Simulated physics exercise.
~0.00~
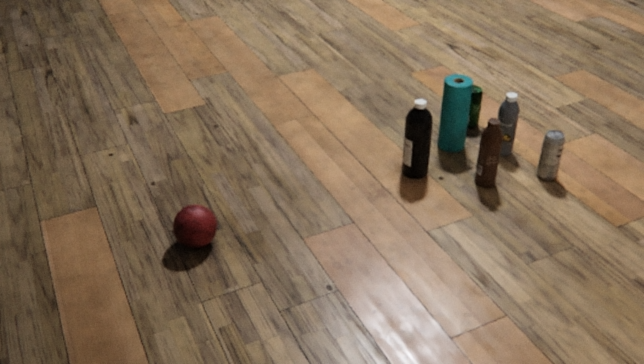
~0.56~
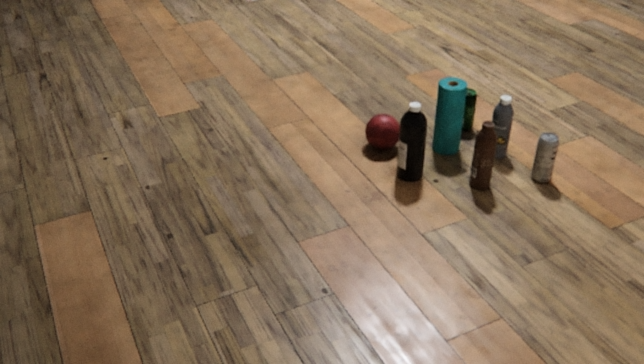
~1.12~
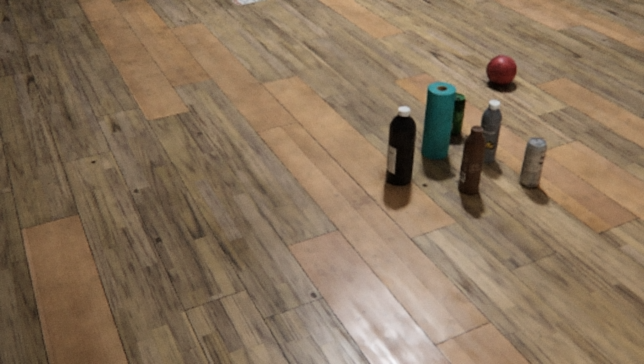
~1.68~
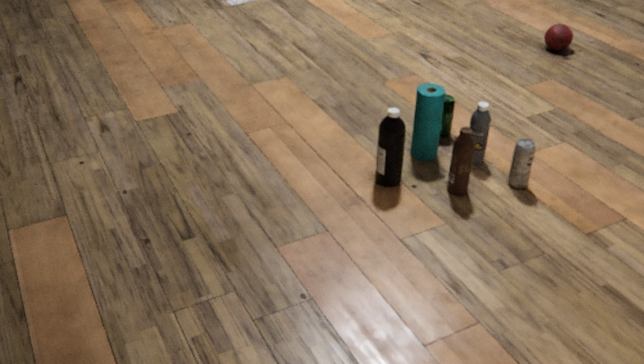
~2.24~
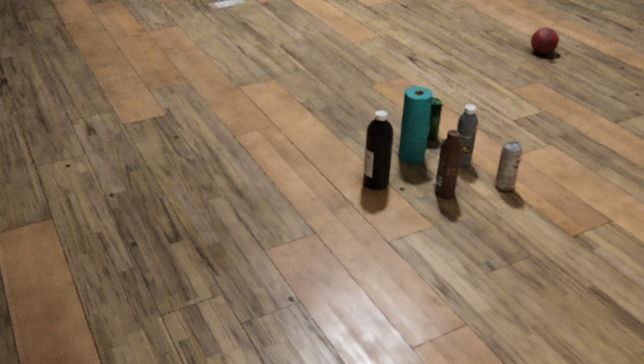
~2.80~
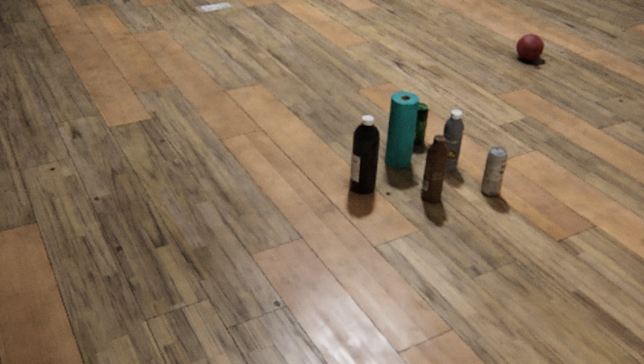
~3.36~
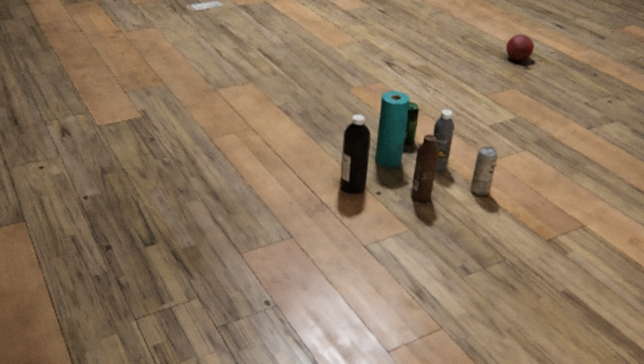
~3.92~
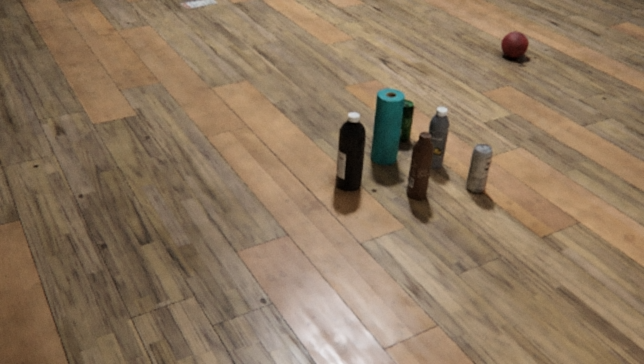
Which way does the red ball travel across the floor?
It rolls to the right and away from the viewer, passing behind the standing bottles and cans.
Turquoise roll, bottles and cans standing upright on a wood-patterned floor as a red ball rolls behind them and rests beyond, upper right.
